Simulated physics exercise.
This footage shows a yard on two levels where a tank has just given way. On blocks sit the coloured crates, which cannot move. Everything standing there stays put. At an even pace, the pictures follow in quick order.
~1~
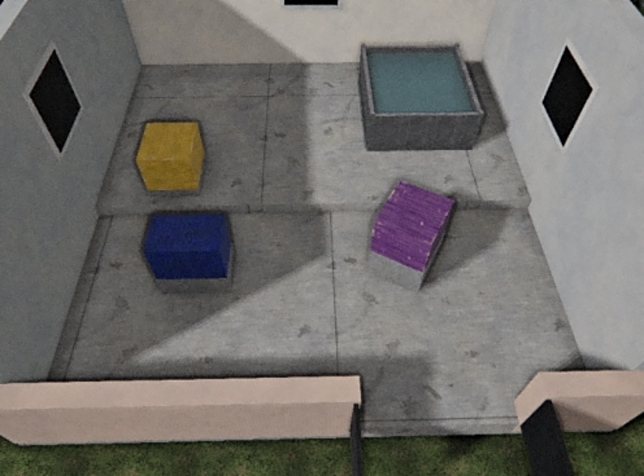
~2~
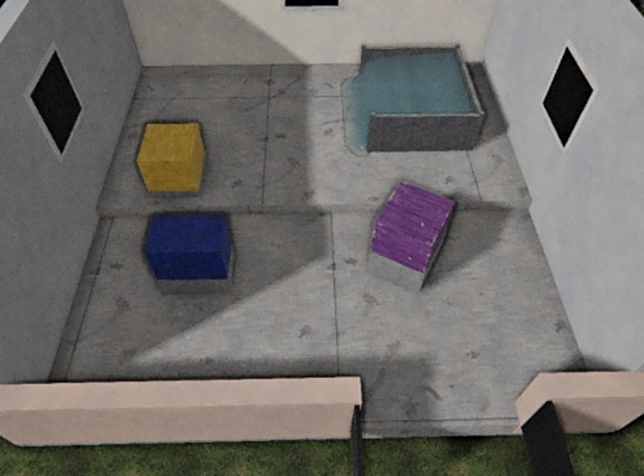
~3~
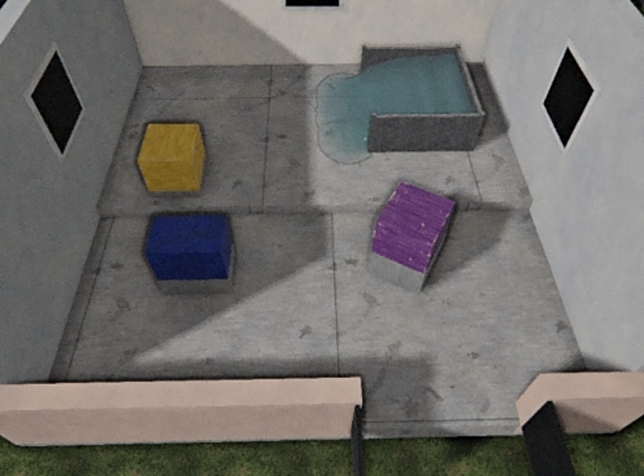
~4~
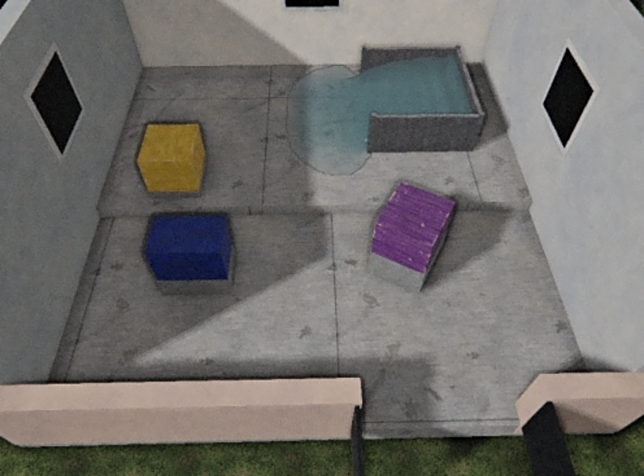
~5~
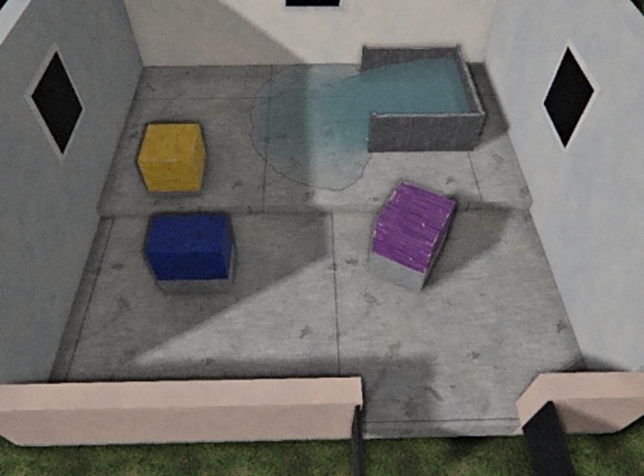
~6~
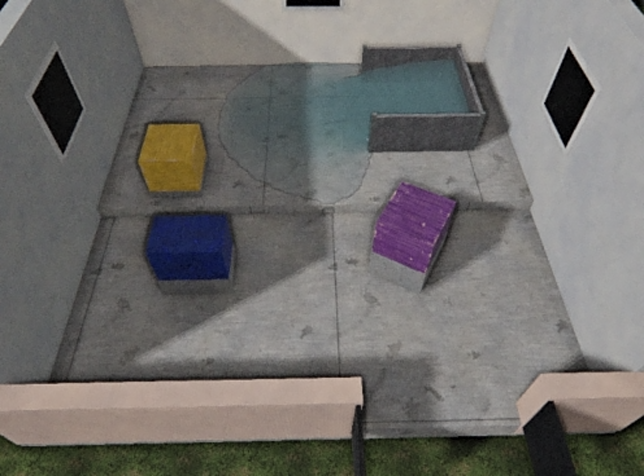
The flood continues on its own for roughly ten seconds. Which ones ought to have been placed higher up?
In the end: The purple crate stays dry; the yellow crate gets soaked; the blue crate stays dry.
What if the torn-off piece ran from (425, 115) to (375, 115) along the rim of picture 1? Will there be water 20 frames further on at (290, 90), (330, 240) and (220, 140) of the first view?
In sequence: Untouched, inundated, untouched.
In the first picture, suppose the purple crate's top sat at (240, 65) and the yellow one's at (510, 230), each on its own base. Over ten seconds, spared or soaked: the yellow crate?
As for the yellow crate, it keeps clear.
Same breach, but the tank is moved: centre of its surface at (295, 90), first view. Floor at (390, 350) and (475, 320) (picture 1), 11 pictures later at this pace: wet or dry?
The first spot is not reached, while the second is not reached.
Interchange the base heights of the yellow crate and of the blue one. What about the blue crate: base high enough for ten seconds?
With the swap, the blue crate is flooded.
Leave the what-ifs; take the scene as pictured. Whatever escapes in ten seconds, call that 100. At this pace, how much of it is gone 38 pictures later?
Near 5 %.
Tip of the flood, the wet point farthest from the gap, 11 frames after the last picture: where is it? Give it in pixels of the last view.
Close to (89, 259).
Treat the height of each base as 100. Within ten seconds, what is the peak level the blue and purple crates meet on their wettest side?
About 60 % and 20 %.
A moment on, water covers 35 % of the floor; the purple crate not reached, the yellow crate water round its plinth, the blue crate not reached.
Next, water covers 40 % of the floor; the purple crate not reached, the yellow crate water round its plinth, the blue crate water round its plinth.
Then, water covers 50 % of the floor; the purple crate not reached, the yellow crate water round its plinth, the blue crate water round its plinth.
Later, water covers 70 % of the floor; the purple crate water round its plinth, the yellow crate water round its plinth, the blue crate water round its plinth.
In the end, water covers 90 % of the floor; the purple crate stayed above the water, the yellow crate was topped, the blue crate stayed above the water.
